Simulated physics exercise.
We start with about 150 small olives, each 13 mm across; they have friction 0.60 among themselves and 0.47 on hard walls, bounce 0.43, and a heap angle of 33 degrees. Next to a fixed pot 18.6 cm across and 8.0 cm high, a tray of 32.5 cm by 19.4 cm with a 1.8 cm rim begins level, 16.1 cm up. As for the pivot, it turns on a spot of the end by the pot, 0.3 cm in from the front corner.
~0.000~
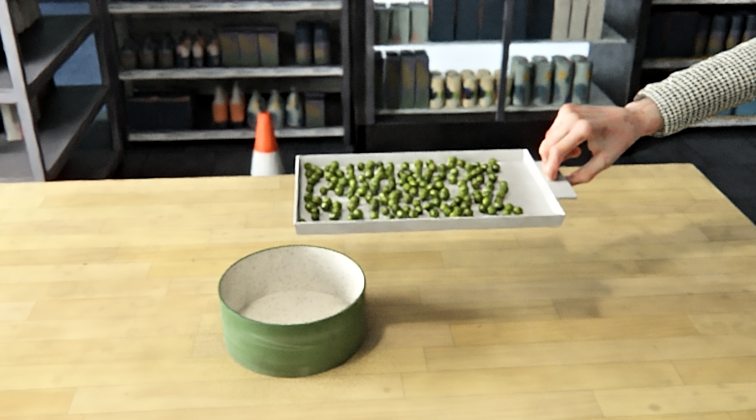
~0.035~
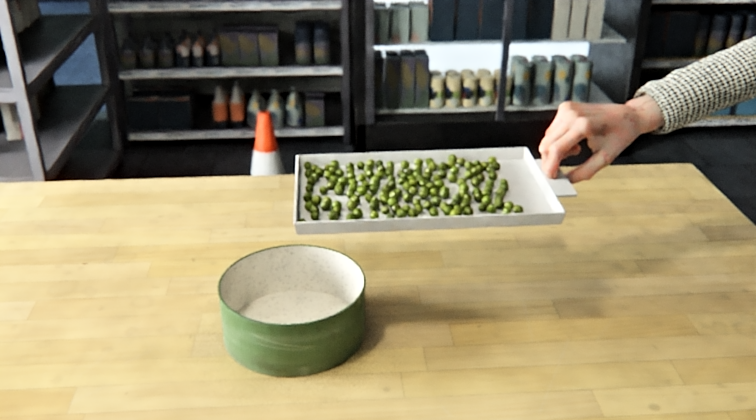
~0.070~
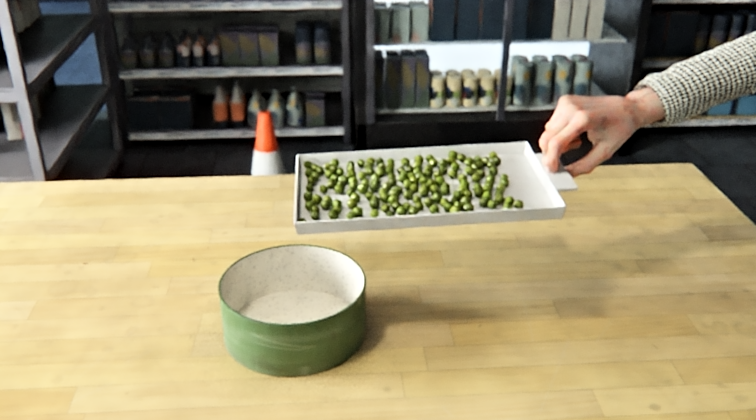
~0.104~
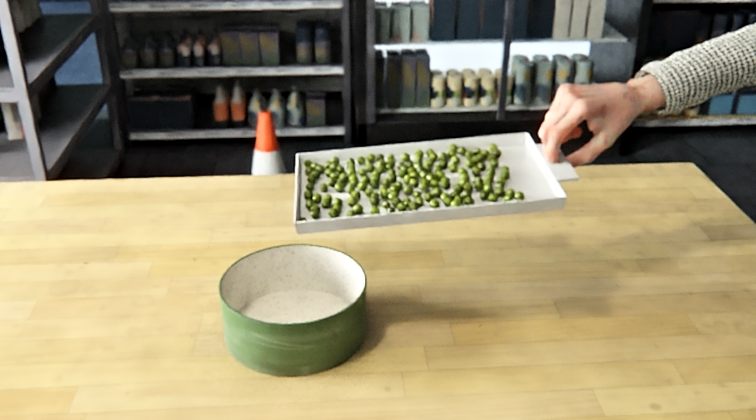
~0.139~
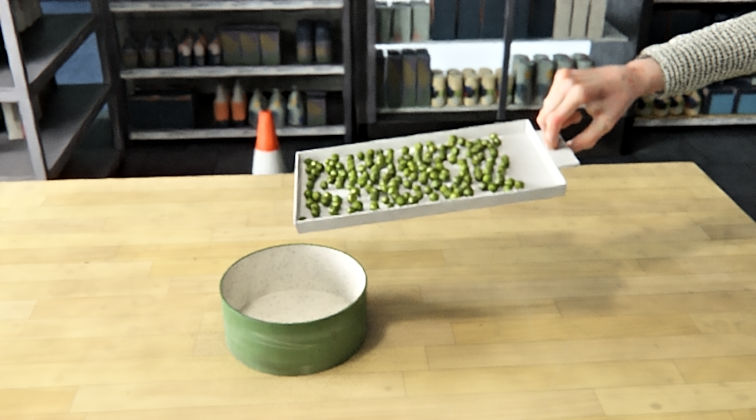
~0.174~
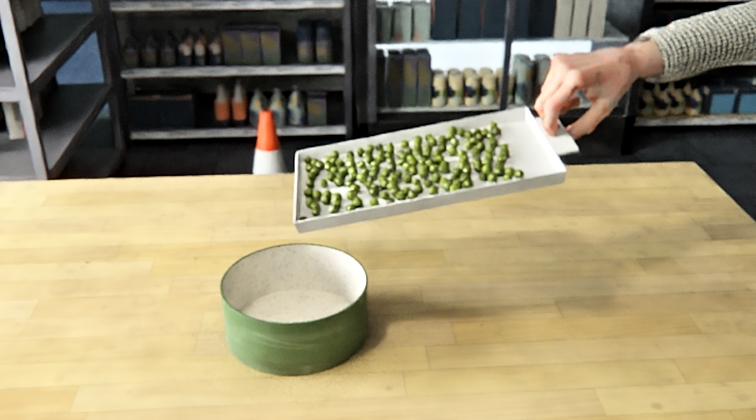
A white tray of small green olives starts level above a wooden table, then tilts gradually as a hand raises its right end, while its left end stays near a green pot and the olives remain spread across it.
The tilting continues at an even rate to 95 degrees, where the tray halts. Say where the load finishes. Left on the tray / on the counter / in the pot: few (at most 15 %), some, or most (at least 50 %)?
Left on the tray: Few; counter: Some; pot: Most.
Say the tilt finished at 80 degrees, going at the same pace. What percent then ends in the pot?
That would be around 45 percent.
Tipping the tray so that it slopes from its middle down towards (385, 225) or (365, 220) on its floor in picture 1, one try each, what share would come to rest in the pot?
Around 40 % for the first direction, around 65 % for the second.
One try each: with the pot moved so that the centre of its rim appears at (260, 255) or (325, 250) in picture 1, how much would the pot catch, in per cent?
80 and 5 %.
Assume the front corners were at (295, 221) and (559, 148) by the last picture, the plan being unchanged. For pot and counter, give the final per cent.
Pot: 40, counter: 60.
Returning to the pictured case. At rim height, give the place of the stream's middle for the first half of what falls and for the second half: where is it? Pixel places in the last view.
Roughly (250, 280) to begin with, later roughly (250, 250).
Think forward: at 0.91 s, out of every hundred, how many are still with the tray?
It comes to near 90 per cent.
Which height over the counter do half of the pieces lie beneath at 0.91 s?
Roughly 22 cm.
After 0.62 s, tilt 51 degrees; the tray holds 100 %, the pot 0 %.
Then, at 0.91 s, tilt 78 degrees; the tray holds 90 %, the pot 5 %.
After 1.31 s, tilt 95 degrees; the tray holds 15 %, the pot 40 %.
In the end, at 2.3 s, tray 0 %, counter 40 %, pot 60 %.
